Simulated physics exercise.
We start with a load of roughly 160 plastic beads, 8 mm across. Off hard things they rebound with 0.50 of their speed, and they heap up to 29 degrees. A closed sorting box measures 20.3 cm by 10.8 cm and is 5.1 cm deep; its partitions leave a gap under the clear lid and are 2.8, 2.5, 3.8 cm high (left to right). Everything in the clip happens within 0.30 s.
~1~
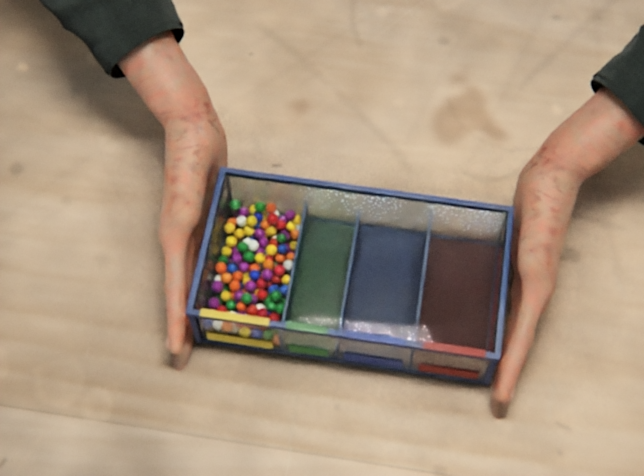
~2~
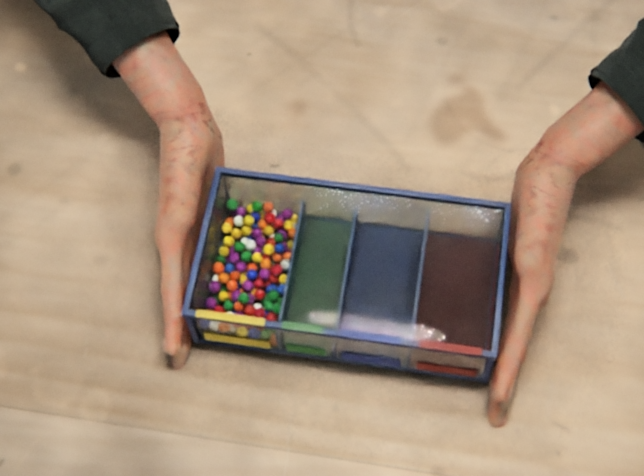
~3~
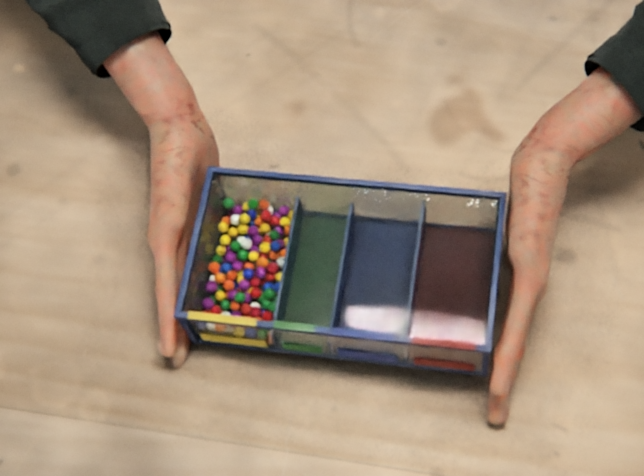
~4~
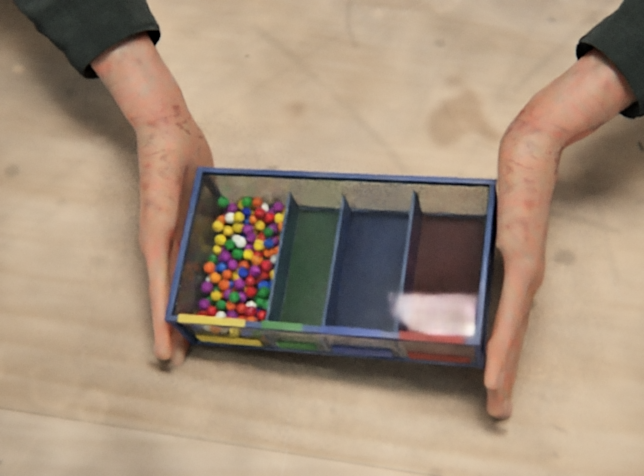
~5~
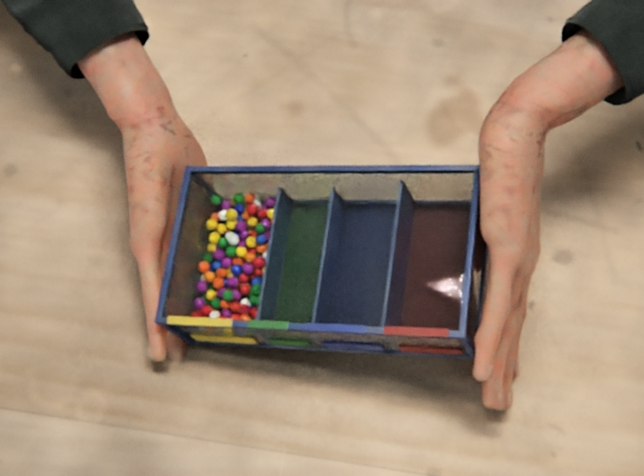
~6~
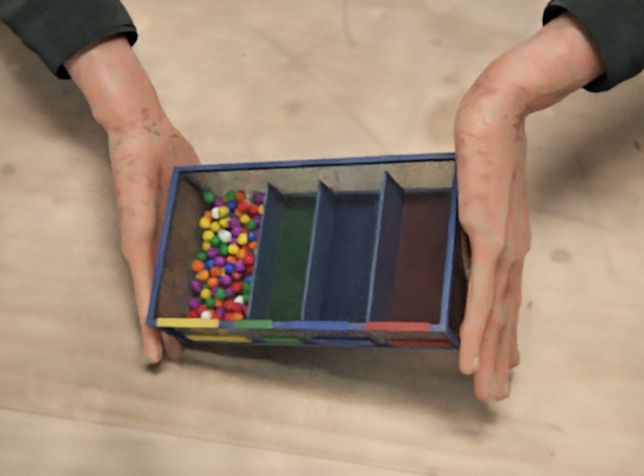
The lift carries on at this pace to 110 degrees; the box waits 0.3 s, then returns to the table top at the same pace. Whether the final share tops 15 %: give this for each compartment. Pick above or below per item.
Red compartment = below; blue compartment = below; green compartment = below; yellow compartment = above.
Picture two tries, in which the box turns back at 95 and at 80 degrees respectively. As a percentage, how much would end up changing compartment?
Roughly 0 percent, then roughly 0 percent.
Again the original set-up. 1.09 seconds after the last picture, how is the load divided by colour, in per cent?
Per cent by colour: Red 0; blue 0; green 0; yellow 100.
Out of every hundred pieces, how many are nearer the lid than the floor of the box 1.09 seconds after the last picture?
About 50 %.
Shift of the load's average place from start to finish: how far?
Net shift: Approx. 1.5 cm.
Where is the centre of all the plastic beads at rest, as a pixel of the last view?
Somewhere around (231, 290) in the final frame.
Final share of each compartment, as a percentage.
Going by colour, red ends with 0, blue with 0, green with 0 and yellow with 100.
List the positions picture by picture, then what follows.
In the first picture, box tilt 0 degrees, front corners at (193, 310) and (494, 354); yellow 100 %.
In the second picture, box tilt 2 degrees, front corners at (189, 311) and (491, 352).
In the third picture, box tilt 6 degrees, front corners at (182, 313) and (485, 346), lowest corner left front.
In the fourth picture, box tilt 12 degrees, front corners at (172, 316) and (474, 340), lowest corner left front.
In the fifth picture, box tilt 18 degrees, front corners at (162, 318) and (459, 332), lowest corner left front.
In the sixth picture, box tilt 24 degrees, front corners at (153, 321) and (441, 326), lowest corner left front; yellow 100 %.
Then, 1.09 s after the last picture, tilt 110 degrees; yellow 100 %.
Then, 1.83 s after the last picture, tilt 55 degrees; yellow 100 %.
Then, 2.58 s after the last picture, tilt 0 degrees; yellow 100 %.
In the end, red 0 %, blue 0 %, green 0 %, yellow 100 %.
